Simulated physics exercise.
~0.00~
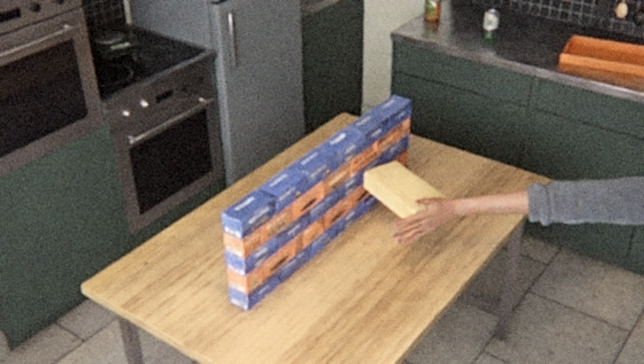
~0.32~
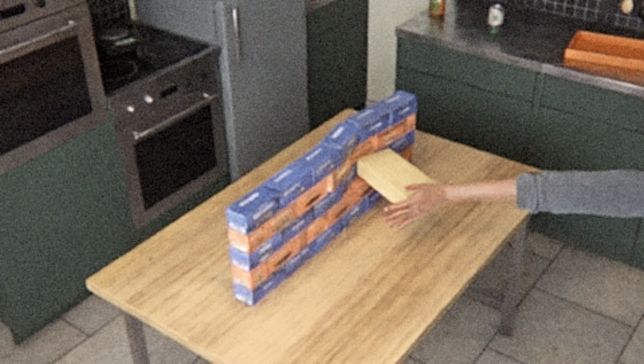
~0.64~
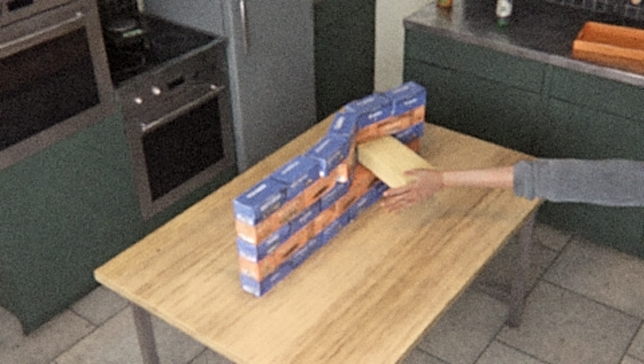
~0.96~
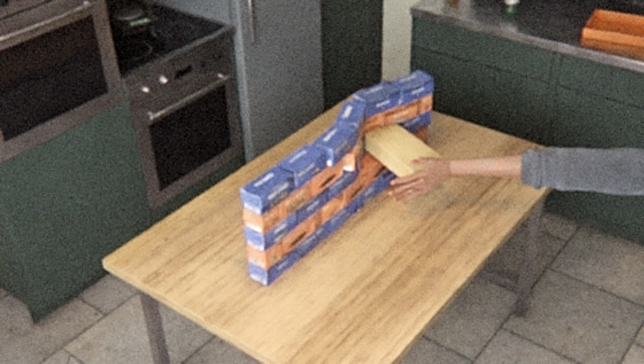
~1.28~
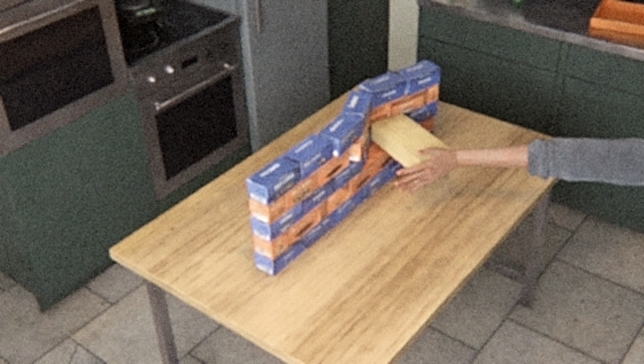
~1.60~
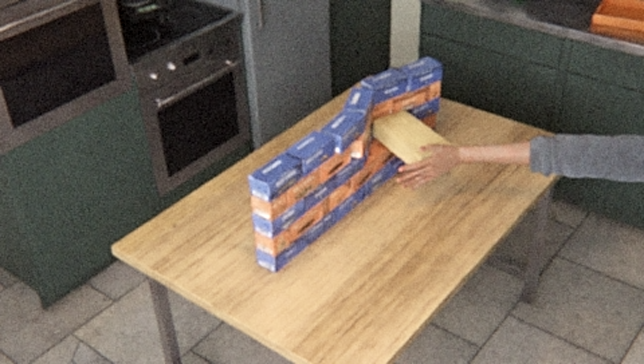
A hand pushing a wooden block into a wall of blue and orange packets, shoving some out of line without toppling any.
